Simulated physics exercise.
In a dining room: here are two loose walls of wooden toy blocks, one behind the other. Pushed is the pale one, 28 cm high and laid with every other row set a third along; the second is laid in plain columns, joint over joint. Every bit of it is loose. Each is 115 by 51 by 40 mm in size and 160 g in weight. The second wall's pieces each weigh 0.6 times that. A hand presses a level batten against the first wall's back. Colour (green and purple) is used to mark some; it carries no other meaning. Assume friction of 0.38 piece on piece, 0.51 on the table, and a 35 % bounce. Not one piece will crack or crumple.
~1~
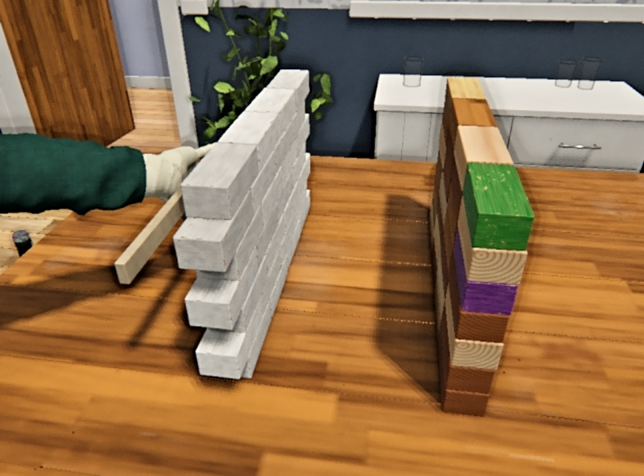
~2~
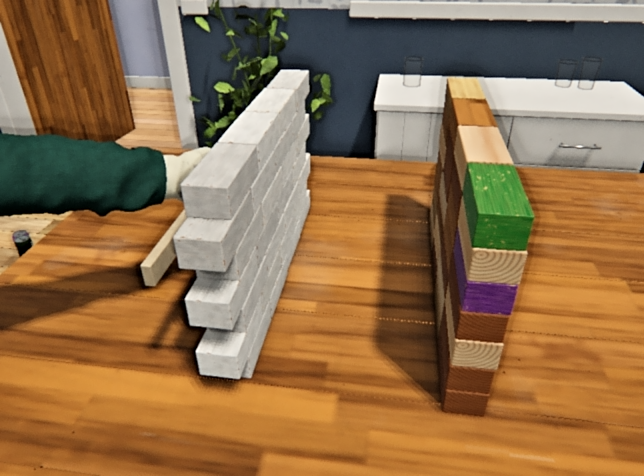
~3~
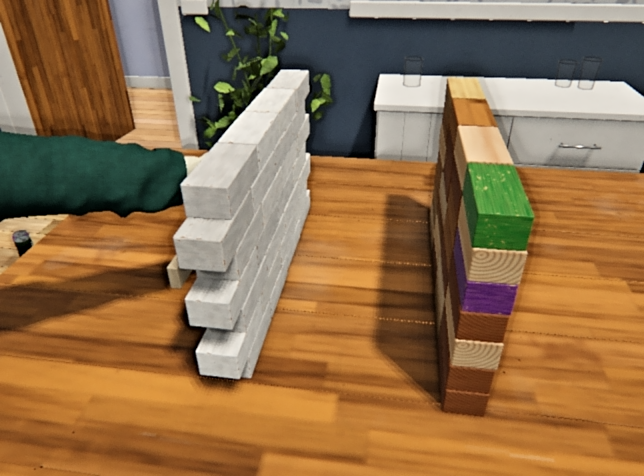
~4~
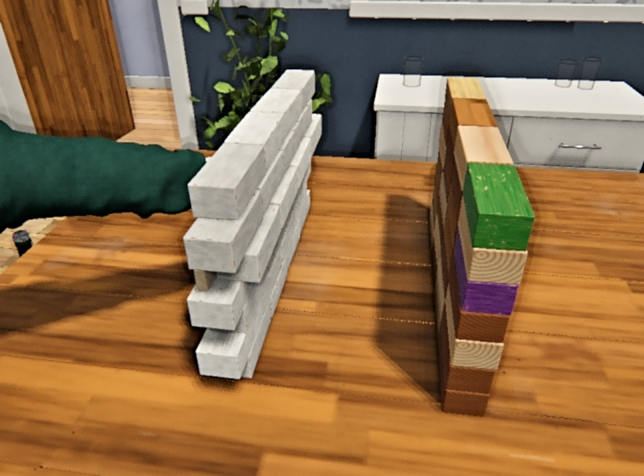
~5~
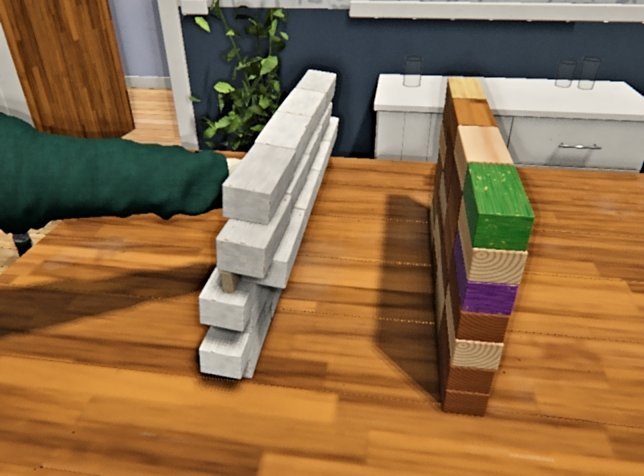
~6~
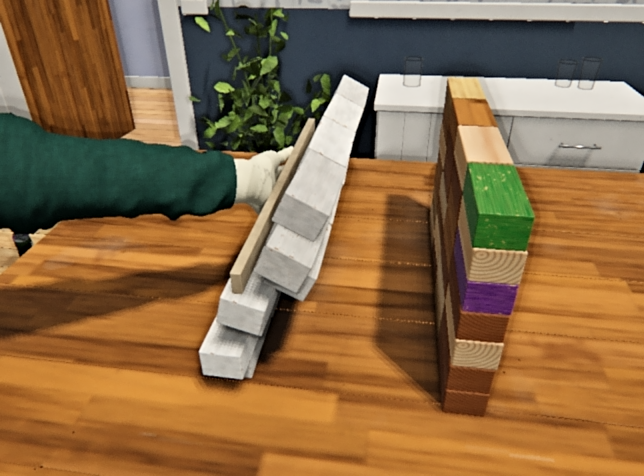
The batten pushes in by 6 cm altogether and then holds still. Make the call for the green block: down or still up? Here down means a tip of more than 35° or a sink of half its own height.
My call: Still up.
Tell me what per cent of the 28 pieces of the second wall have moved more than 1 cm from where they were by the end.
0 %.
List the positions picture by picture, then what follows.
In the first picture (places mark the middle of the side facing us), batten (122, 274) 7 cm from the wall; green block (498, 186); purple block (489, 299); the rest undisturbed.
In the second picture, batten (148, 276) 36 mm from the wall; green block (498, 186).
In the third picture, batten (174, 279) 6 mm from the wall; green block (498, 186).
In the fourth picture, batten (200, 281) 24 mm in; green block (499, 186).
In the fifth picture, batten (227, 283) 54 mm in; green block (499, 186); the rest undisturbed.
In the sixth picture, batten (236, 284) 6 cm in, stopped; green block (499, 186); purple block (490, 299); the rest undisturbed.
Then, 0.12 s after the last picture, 12 of the pale wall down; none of the 28 blocks of the second wall down; green block unmoved.
Then, 0.66 s after the last picture, 12 of the pale wall down; none of the 28 blocks of the second wall down, 11 disturbed; green block unmoved.
At rest, 21 of the pale wall down; none of the 28 blocks of the second wall down, 11 disturbed; green block unmoved; purple block unmoved. As the last picture would show them, middles, green block near (495, 204), purple block near (485, 267).
